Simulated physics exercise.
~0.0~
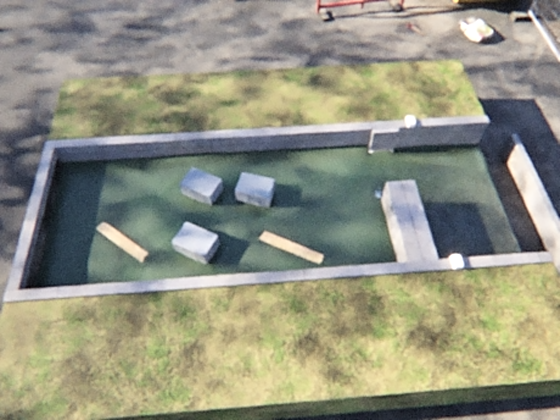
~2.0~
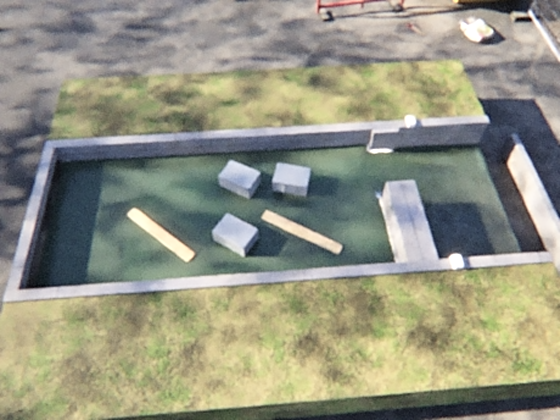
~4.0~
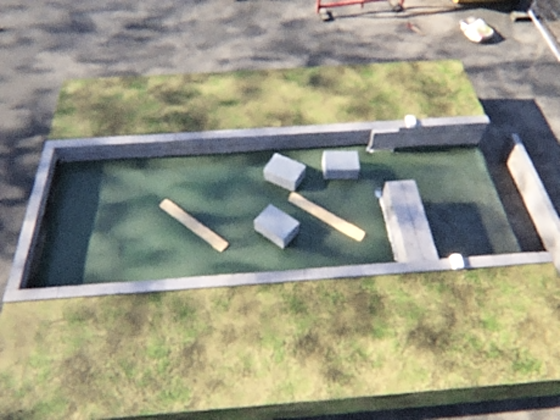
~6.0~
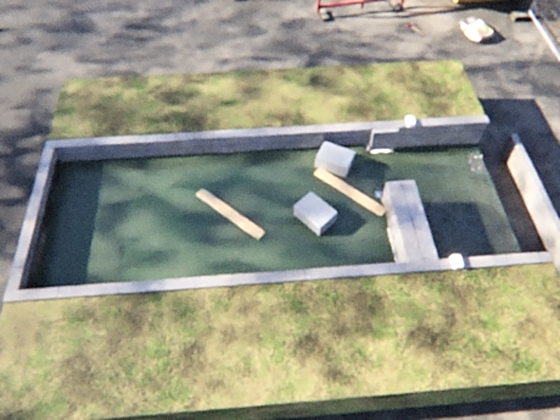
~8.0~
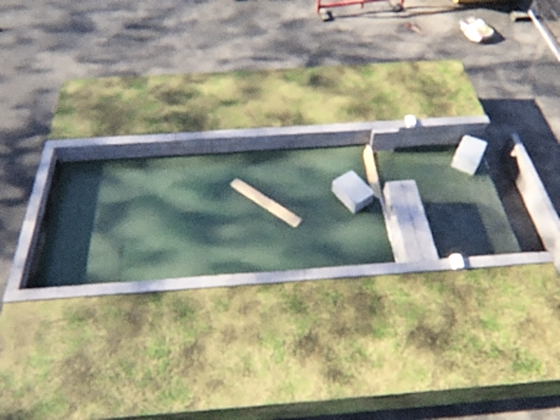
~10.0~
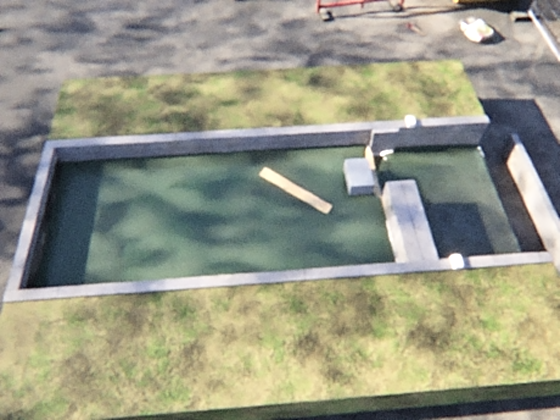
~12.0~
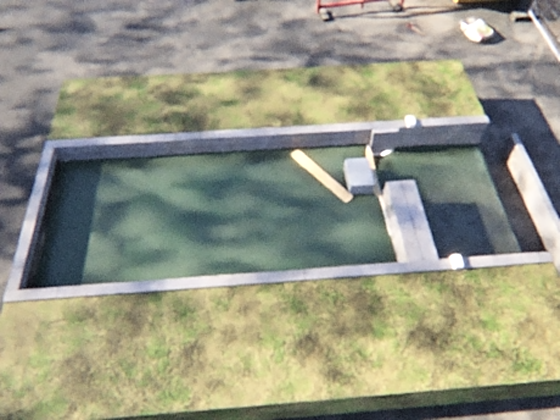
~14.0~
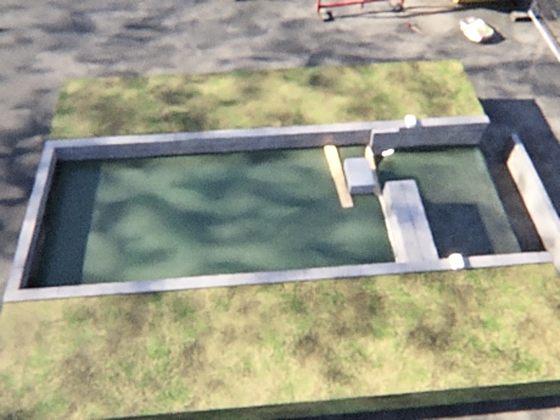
Three pale grey blocks and two tan planks float on dark green water in a long walled channel, seen from above between strips of patchy grass. They drift right toward a gap beside a grey wall jutting from the near side, with white posts at the channel's edges. One block slips through the gap and disappears, and a second follows it. A plank swings upright in the opening, and the last block stops against it. The other plank drifts up behind, turning as it comes, and ends beside the block, leaving all three left of the gap.
